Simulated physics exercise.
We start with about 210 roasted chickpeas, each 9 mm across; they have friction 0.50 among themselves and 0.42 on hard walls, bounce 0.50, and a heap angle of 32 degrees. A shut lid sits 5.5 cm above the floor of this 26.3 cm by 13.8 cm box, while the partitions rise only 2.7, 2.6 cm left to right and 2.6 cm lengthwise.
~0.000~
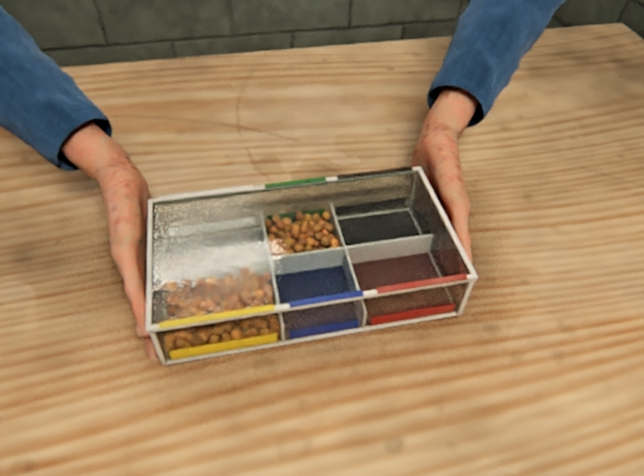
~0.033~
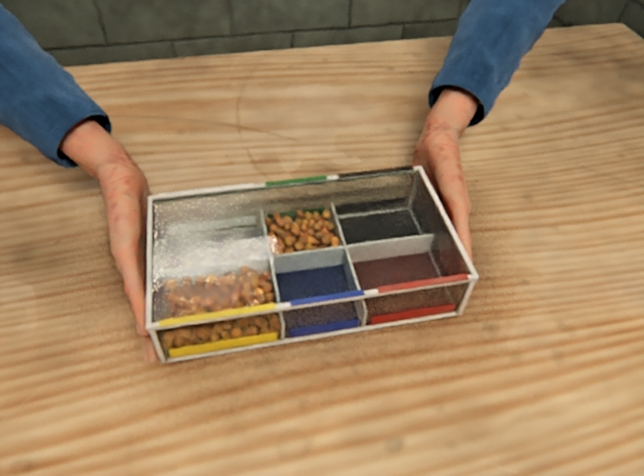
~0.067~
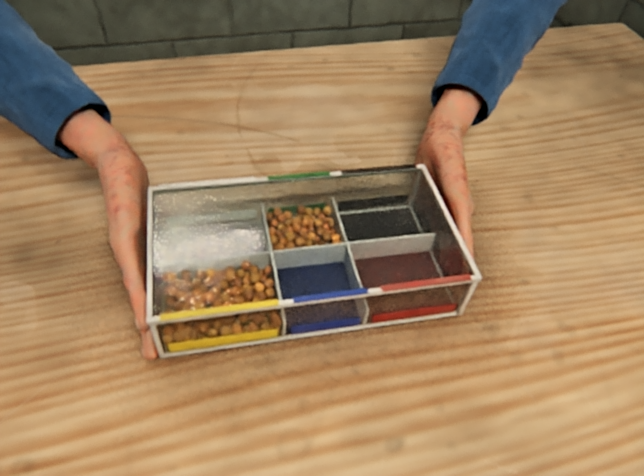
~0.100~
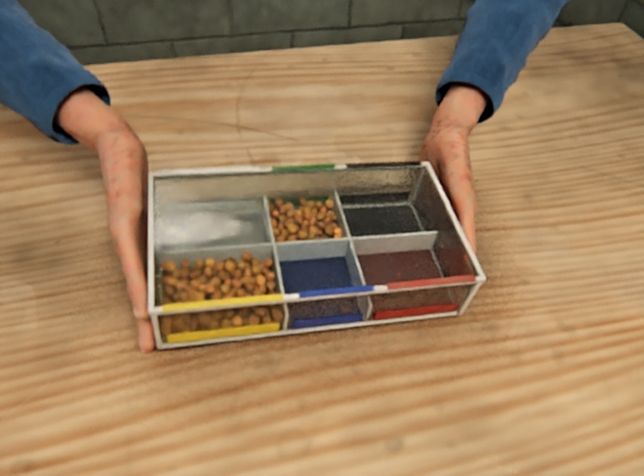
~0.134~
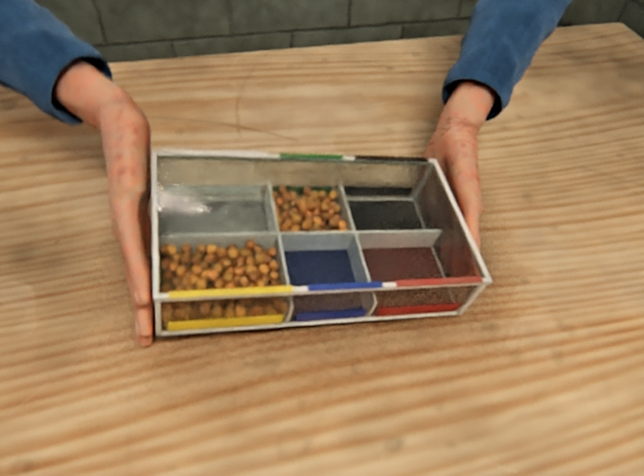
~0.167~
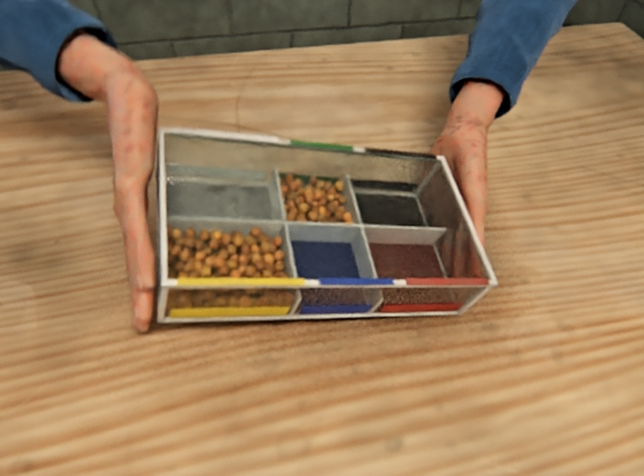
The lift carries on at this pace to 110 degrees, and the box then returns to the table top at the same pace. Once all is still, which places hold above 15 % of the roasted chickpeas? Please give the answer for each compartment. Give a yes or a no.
Red - yes; blue - no; green - no; yellow - no; white - no; black - no.
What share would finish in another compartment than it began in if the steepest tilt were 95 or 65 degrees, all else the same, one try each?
Around 85 and 35 in a hundred, respectively.
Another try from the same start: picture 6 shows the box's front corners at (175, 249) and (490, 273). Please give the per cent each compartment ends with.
Per cent at the finish: Red 50, blue 0, green 0, yellow 0, white 0, black 45.
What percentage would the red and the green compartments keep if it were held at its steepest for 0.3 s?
Red keeps 90% and green keeps 0%.
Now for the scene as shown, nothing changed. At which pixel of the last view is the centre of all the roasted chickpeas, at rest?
When it all comes to rest, the middle is near (419, 287).
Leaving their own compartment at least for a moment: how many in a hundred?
I'd say near 95 percent of them.
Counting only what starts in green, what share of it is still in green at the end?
Something like 0 in a hundred.
After 0.81 s, tilt 110 degrees; red 20 %, blue 20 %, green 15 %, yellow 35 %, black 10 %.
After 1.24 s, tilt 48 degrees; red 85 %, blue 10 %, yellow 5 %, black 5 %.
After 1.75 s, tilt 0 degrees; red 85 %, blue 10 %, yellow 5 %, black 5 %.
By 2.5 s all is still; red 85 %, blue 10 %, green 0 %, yellow 5 %, white 0 %, black 5 %.
